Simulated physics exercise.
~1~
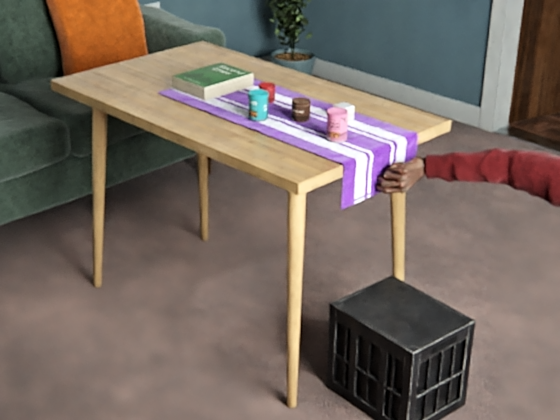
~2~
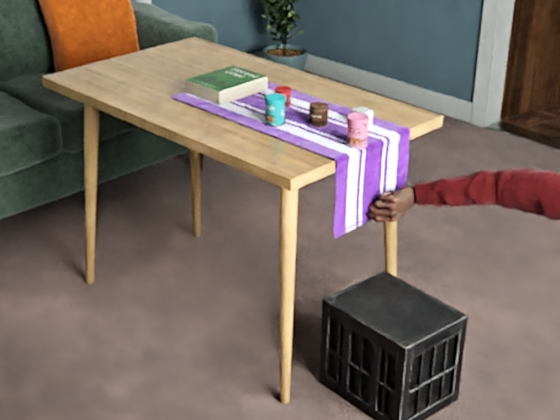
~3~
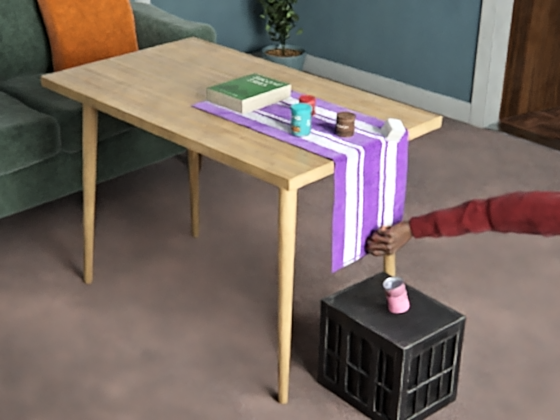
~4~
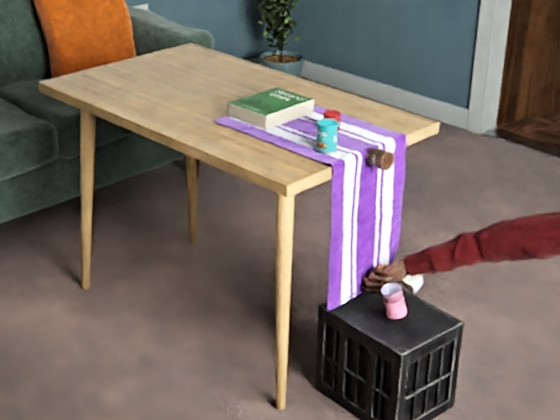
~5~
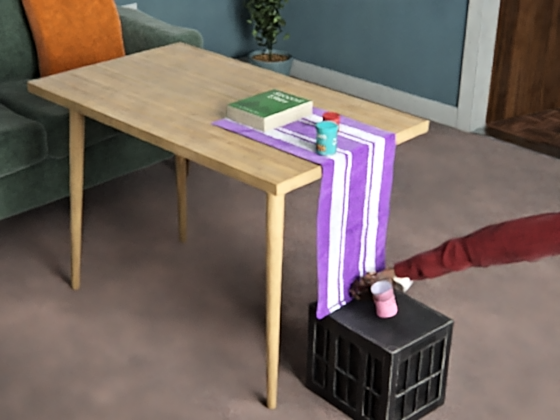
A purple striped tablecloth slid over the table's edge as a hand pulled its end down to a black crate, dropping a pink can, a white object and then a brown pot, while the book, turquoise can and red pot stayed on the table.
